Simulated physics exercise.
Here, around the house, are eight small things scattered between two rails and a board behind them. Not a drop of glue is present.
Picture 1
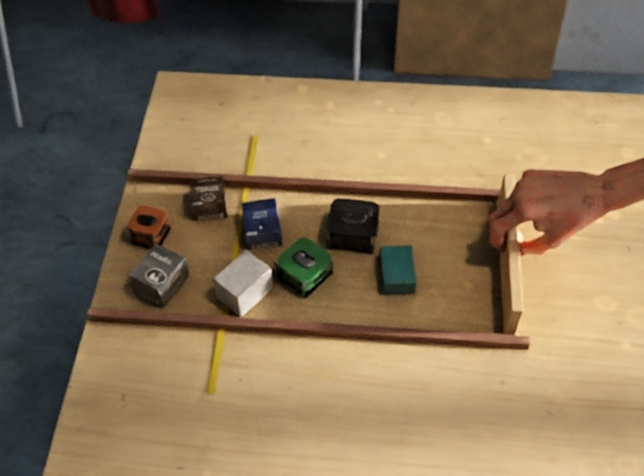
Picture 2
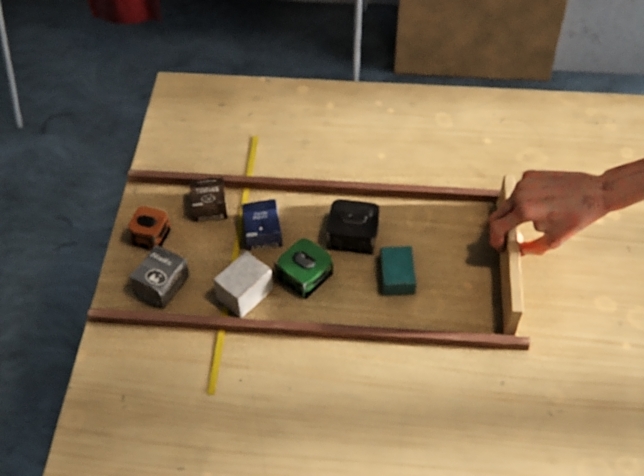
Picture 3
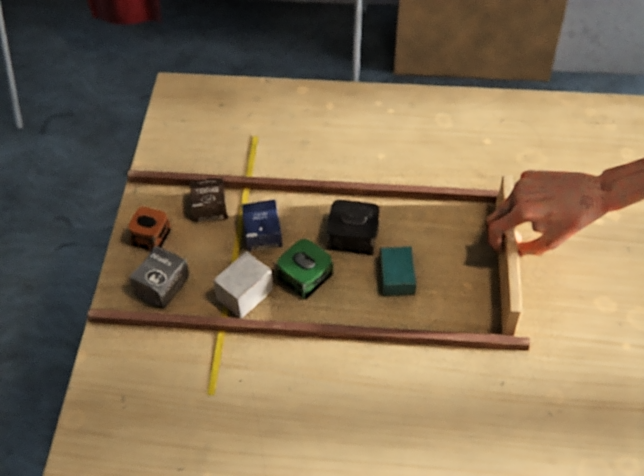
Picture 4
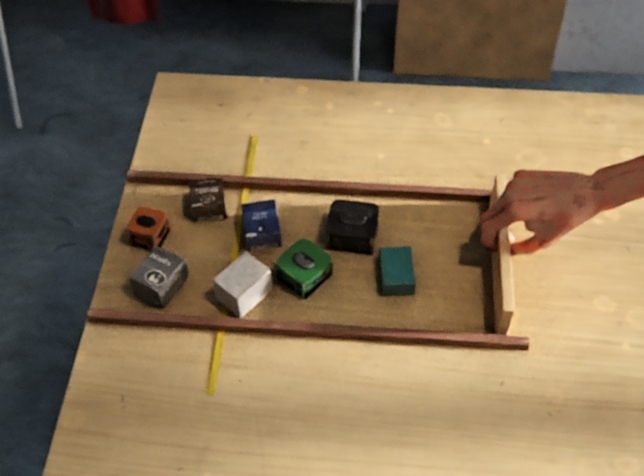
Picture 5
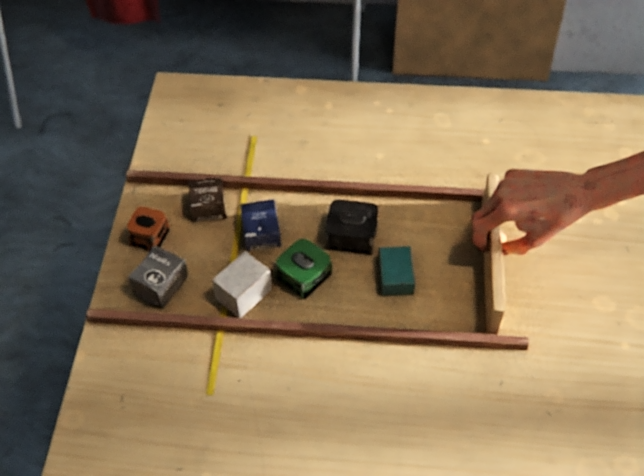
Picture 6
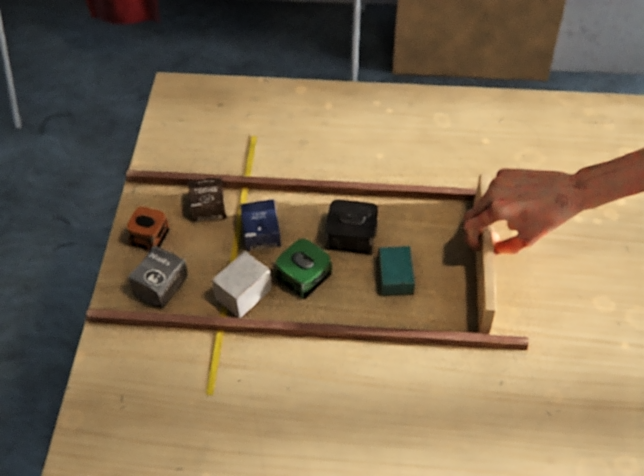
A hand held a wooden board upright between two rails on a table, then slid it a short way left toward eight small scattered objects, which all stayed where they were.
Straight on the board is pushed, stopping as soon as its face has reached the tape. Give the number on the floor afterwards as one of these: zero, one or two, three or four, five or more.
Once the push stops, every one will still be on the table.
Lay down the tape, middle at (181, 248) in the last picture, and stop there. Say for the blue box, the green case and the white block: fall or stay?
For the blue box: It stays. For the green case: It stays. For the white block: It stays.
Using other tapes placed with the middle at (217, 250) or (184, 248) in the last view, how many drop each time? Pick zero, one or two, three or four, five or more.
First tape: None at all. Second tape: Just one or two.
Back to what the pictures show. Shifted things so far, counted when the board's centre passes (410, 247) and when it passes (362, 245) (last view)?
1 at one spot and 3 at the other.
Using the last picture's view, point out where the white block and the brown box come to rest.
In the last picture the white block sits around (207, 291) and the brown box around (145, 194).
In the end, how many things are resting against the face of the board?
In contact: 3.
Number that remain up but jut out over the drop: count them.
I make it 0.
Soon after, none off yet; orange case at rest near (148, 229); grey box at rest near (159, 277); brown box at rest near (207, 199).
In the end, the number that fall off is zero.
